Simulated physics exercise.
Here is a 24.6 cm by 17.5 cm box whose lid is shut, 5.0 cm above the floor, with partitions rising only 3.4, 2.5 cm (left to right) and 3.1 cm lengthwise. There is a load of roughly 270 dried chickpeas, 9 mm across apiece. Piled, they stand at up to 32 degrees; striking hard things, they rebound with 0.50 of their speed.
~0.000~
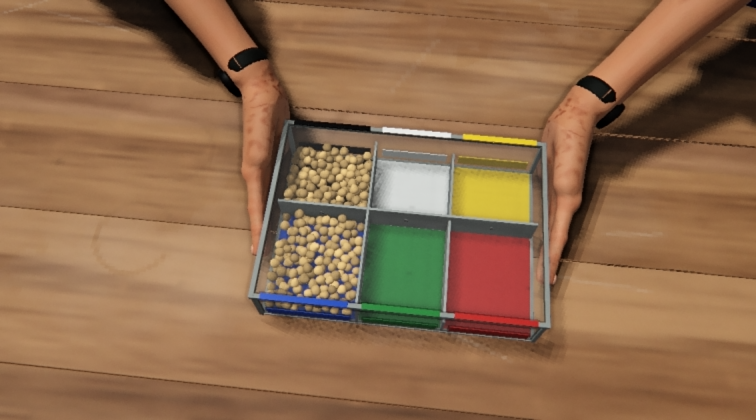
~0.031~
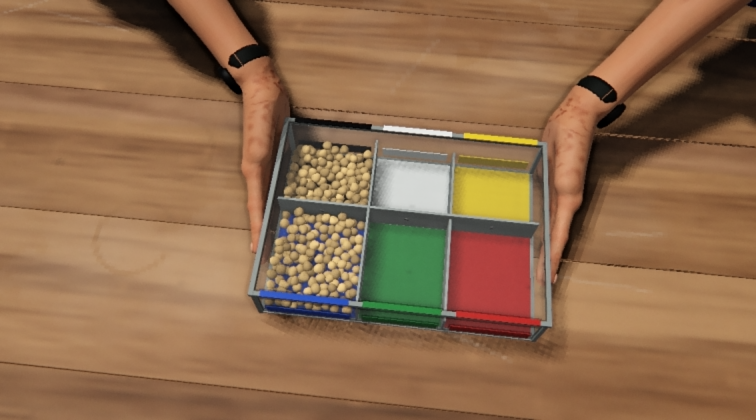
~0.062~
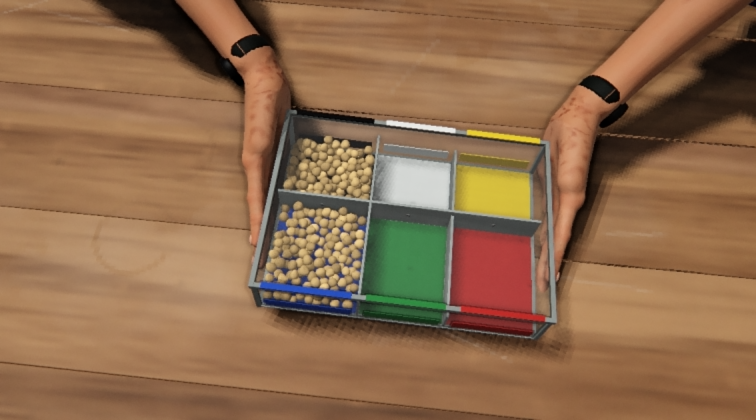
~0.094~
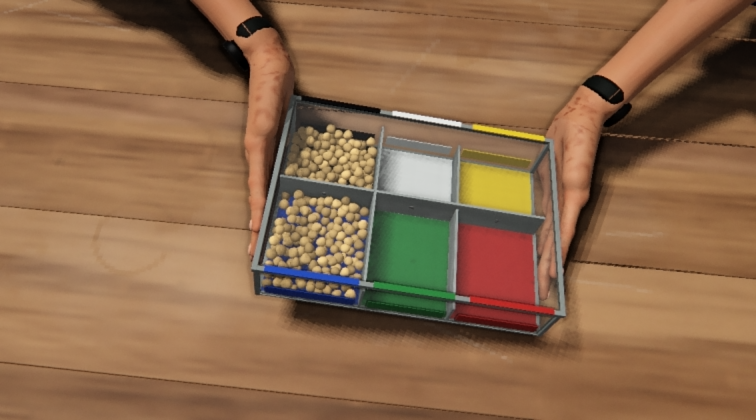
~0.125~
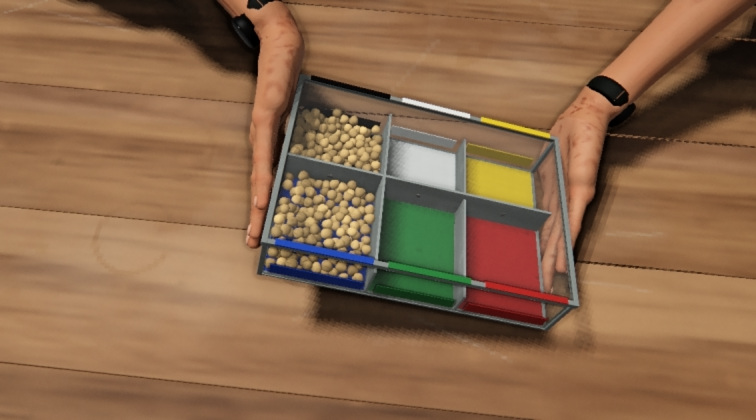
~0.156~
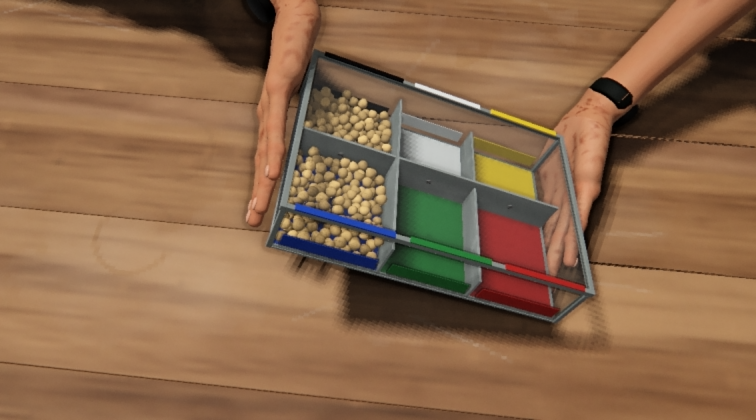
At first, two hands hold a clear-lidded box flat on a wooden table, with chickpeas in its blue and black left compartments and the white, yellow, green and red ones empty. The hands then lift and tilt it, the left side rising higher, while the chickpeas stay in their two compartments.
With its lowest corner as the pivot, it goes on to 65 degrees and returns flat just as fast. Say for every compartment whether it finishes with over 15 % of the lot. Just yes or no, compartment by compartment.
Red gets a no, blue gets a yes, green gets a no, yellow gets a no, white gets a no, black gets a yes.
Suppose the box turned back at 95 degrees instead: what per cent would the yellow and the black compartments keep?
The yellow compartment would hold 10 per cent, the black one 55 per cent.
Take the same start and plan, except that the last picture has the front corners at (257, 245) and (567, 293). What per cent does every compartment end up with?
Each compartment ends with this per cent: Red 0, blue 35, green 0, yellow 0, white 10 and black 55.
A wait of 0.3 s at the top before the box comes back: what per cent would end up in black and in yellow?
That would leave black with 45 percent and yellow with 5 percent.
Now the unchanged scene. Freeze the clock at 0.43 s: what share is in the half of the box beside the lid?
70 %.
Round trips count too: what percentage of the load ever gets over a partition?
Around 20 in a hundred.
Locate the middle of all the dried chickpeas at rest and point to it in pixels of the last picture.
(348, 197) or so.
After 0.43 s, tilt 62 degrees; blue 40 %, green 5 %, white 5 %, black 50 %.
After 0.61 s, tilt 22 degrees; blue 30 %, yellow 5 %, white 10 %, black 50 %.
After 0.91 s, tilt 0 degrees; blue 30 %, yellow 5 %, white 10 %, black 50 %.
In the end, at 1.2 s, red 0 %, blue 30 %, green 0 %, yellow 5 %, white 10 %, black 50 %.
